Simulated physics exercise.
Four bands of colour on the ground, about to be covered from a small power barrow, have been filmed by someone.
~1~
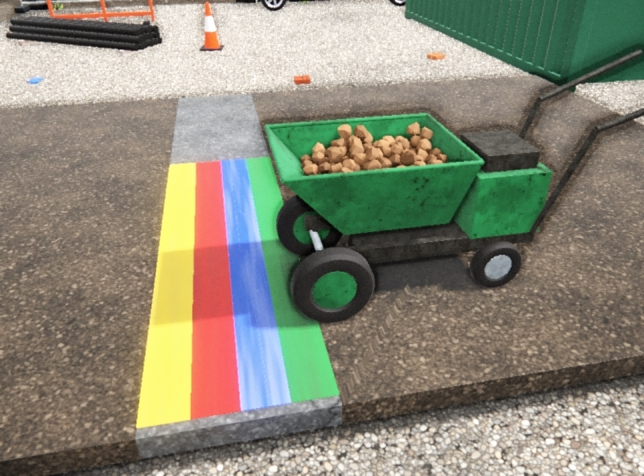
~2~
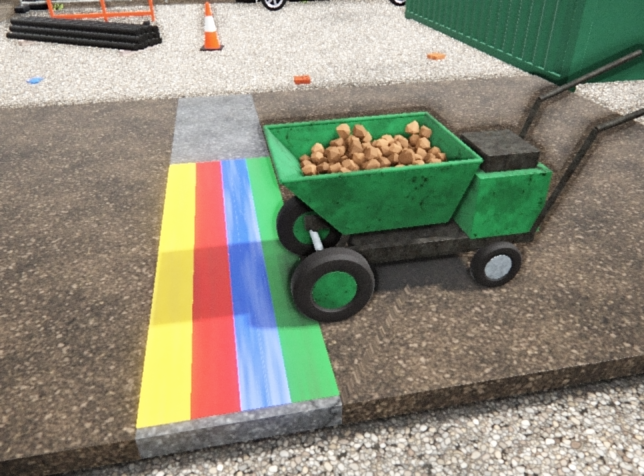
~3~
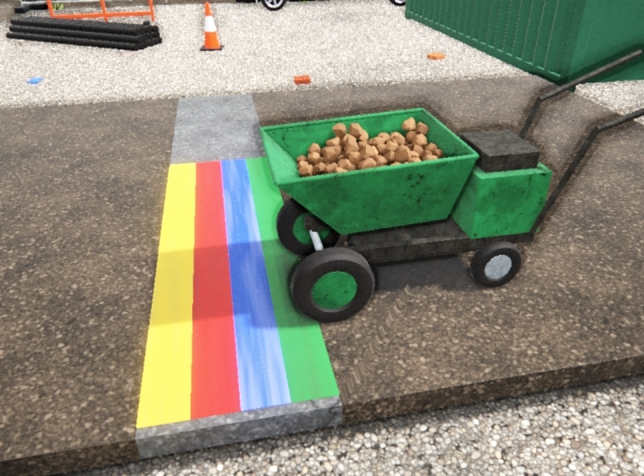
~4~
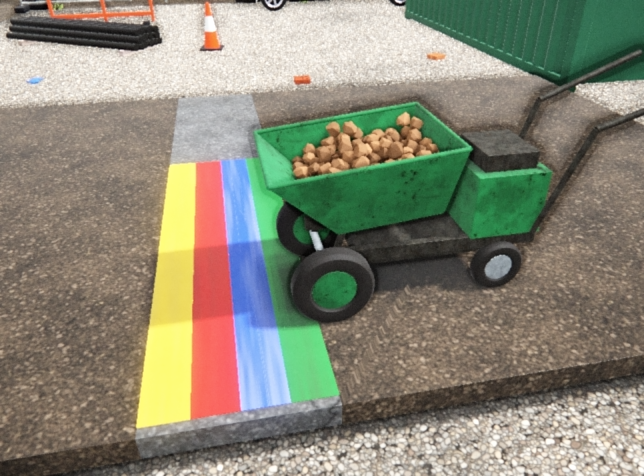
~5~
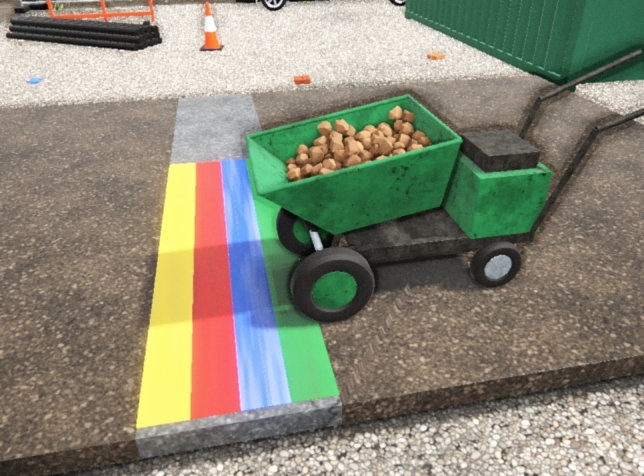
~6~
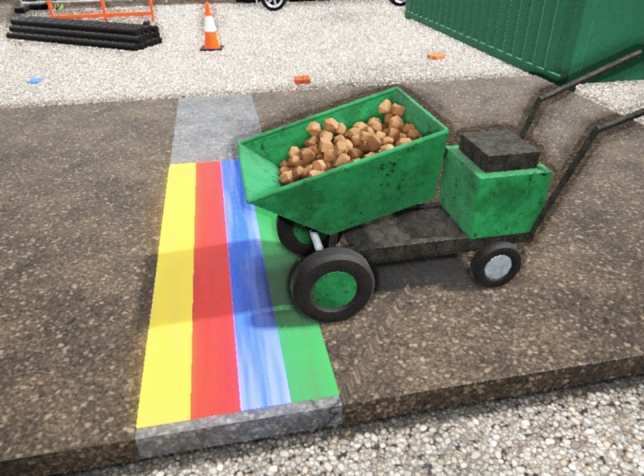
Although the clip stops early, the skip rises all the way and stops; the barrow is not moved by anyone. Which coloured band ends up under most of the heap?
The yellow one.
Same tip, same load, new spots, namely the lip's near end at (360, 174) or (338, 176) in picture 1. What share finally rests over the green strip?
That works out to 0 per cent for the first position and 0 per cent for the second.
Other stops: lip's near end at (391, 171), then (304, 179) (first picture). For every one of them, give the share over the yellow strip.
The share would be near 10 percent, and then near 30 percent.
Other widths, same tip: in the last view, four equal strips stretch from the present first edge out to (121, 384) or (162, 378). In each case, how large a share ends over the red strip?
In turn, 20 and 0 in a hundred.
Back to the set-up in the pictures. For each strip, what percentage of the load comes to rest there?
Estimated shares: Green strip 0 %, blue strip 0 %, red strip 5 %, yellow strip 30 %.
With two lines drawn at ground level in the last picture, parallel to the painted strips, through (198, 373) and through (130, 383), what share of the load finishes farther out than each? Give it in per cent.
Close to 70 and 30 per cent respectively.
Soon after the last picture, skip tipped steeply; all in the skip.
A little later, skip tipped right over; most in the skip; a stray few over the red strip; about a quarter over the yellow strip; a stray few off the paint.
Later still, skip tipped right over; about a quarter in the skip; a small part over the red strip; about a quarter over the yellow strip; about a third off the paint.
At rest, skip tipped right over; about a quarter in the skip; none over the green strip; none over the blue strip; a small part over the red strip; about a third over the yellow strip; about a third off the paint.
